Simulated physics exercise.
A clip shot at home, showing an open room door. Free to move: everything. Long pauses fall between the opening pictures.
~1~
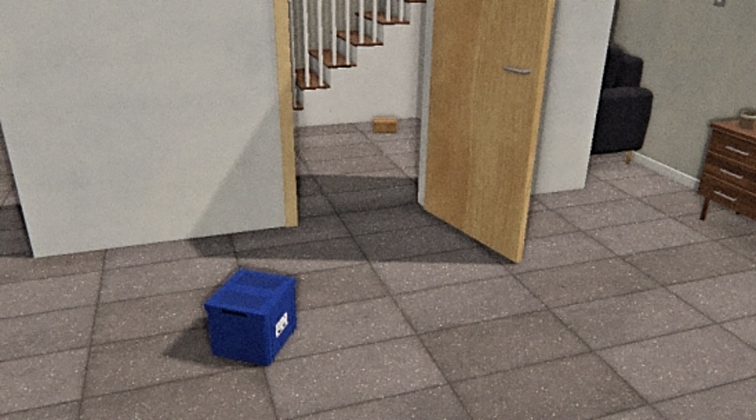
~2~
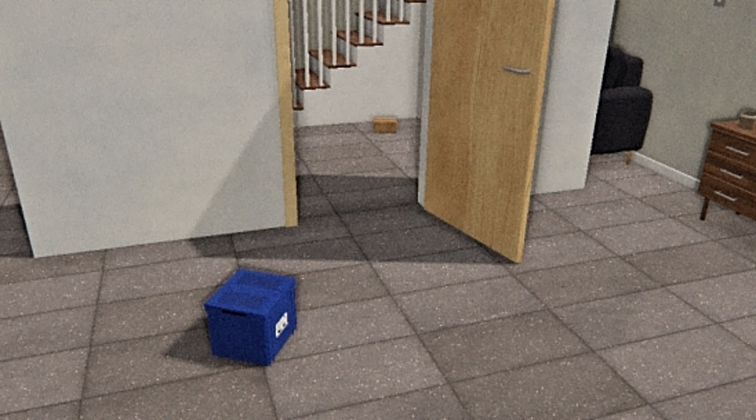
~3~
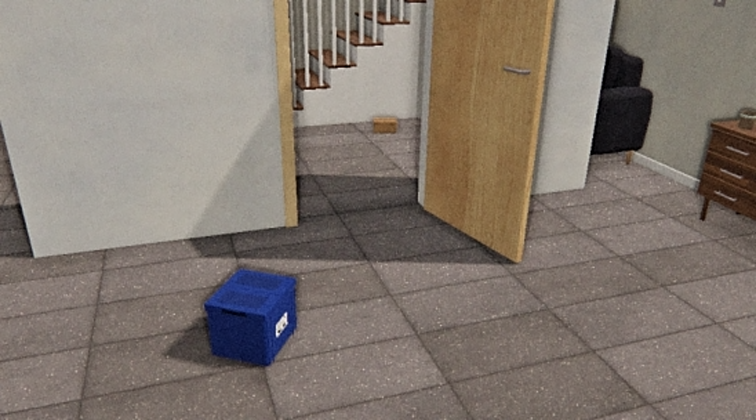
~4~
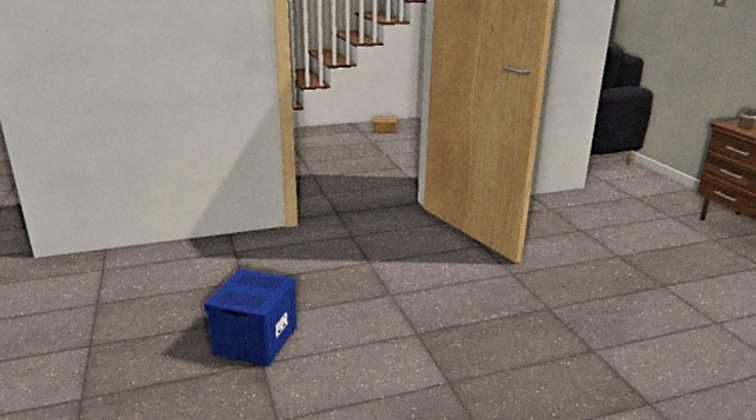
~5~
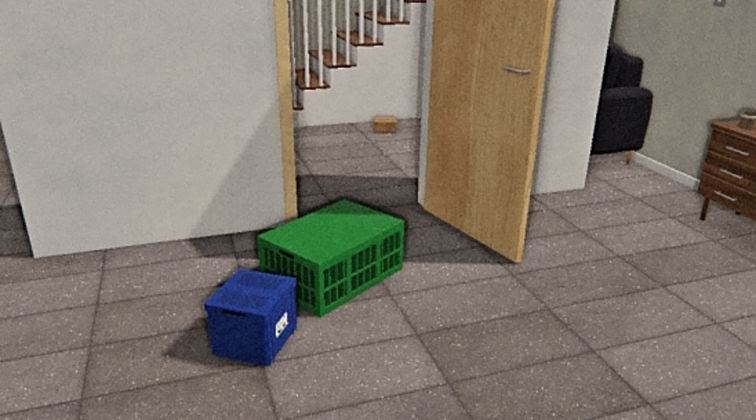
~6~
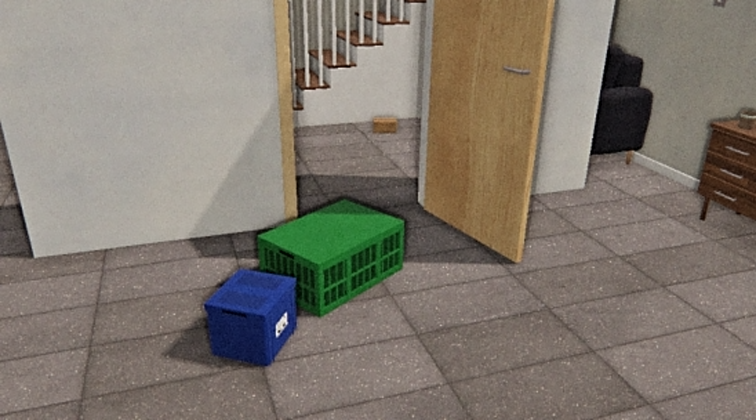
A wooden door stands open and still as a green crate appears behind a blue box.
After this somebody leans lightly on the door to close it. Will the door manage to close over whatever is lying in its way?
No.
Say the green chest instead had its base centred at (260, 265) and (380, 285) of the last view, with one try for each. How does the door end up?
1: Swings home; 2: Stays ajar.
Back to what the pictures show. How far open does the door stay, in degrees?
Roughly 60 degrees open.
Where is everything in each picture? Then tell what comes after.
Door wide open and still; blue tote (254, 317), in the first frame.
Door wide open and still; blue tote (254, 317), in the second frame.
Door wide open and still; blue tote (254, 317), in the third frame.
Door wide open and still; blue tote (254, 317), in the fourth frame.
Door wide open and still; blue tote (254, 317), in the fifth frame.
Door wide open and still; green chest (333, 253); blue tote (254, 317), in the sixth frame.
Then, 0.50 s later than the last frame, door at 96°.
Then, 0.80 s later than the last frame, door at 83°.
Then, 1.00 s later than the last frame, door at 74°.
Then, 1.20 s later than the last frame, door at 64°.
When it is over, door at 59°; both as before. End places, in pixels of the last picture, green chest near (332, 253).
